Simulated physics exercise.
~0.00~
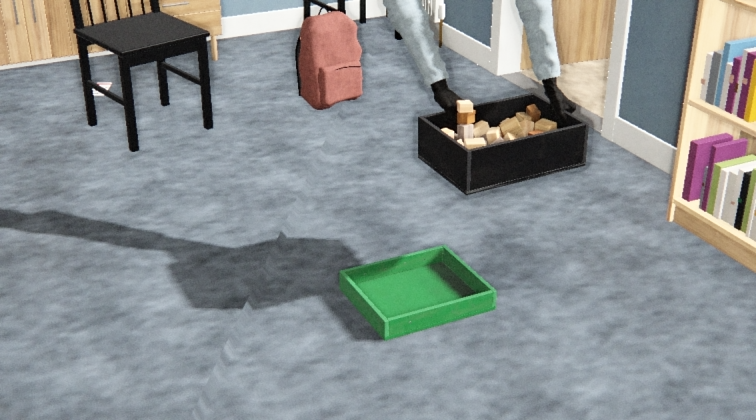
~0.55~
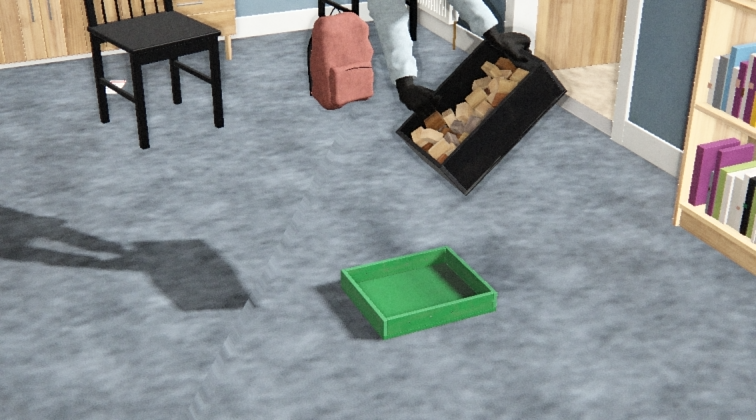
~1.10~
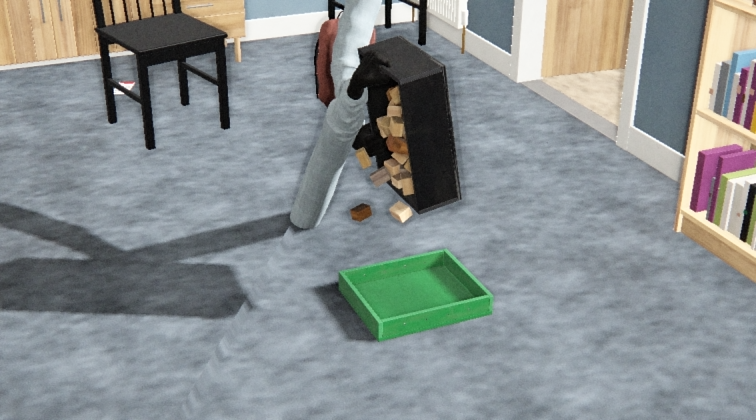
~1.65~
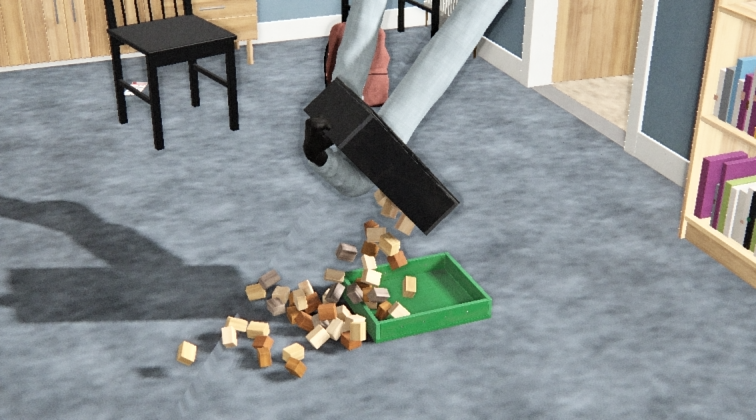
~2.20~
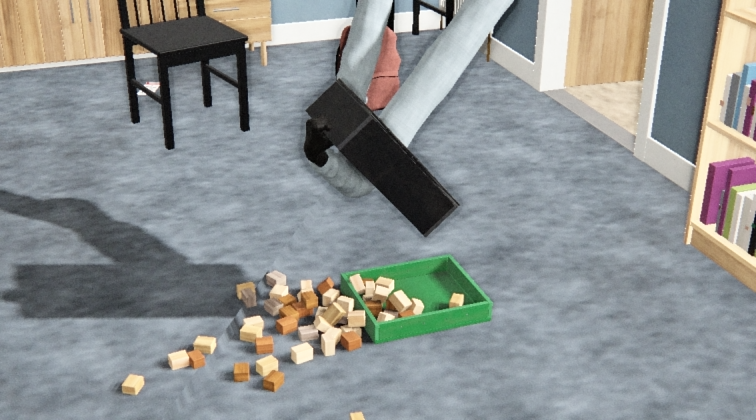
A black box full of wooden blocks was lifted and tipped over by a pair of black-gloved hands, and the blocks tumbled out toward a green basket, some landing inside but most ending up scattered across the carpet to its left.
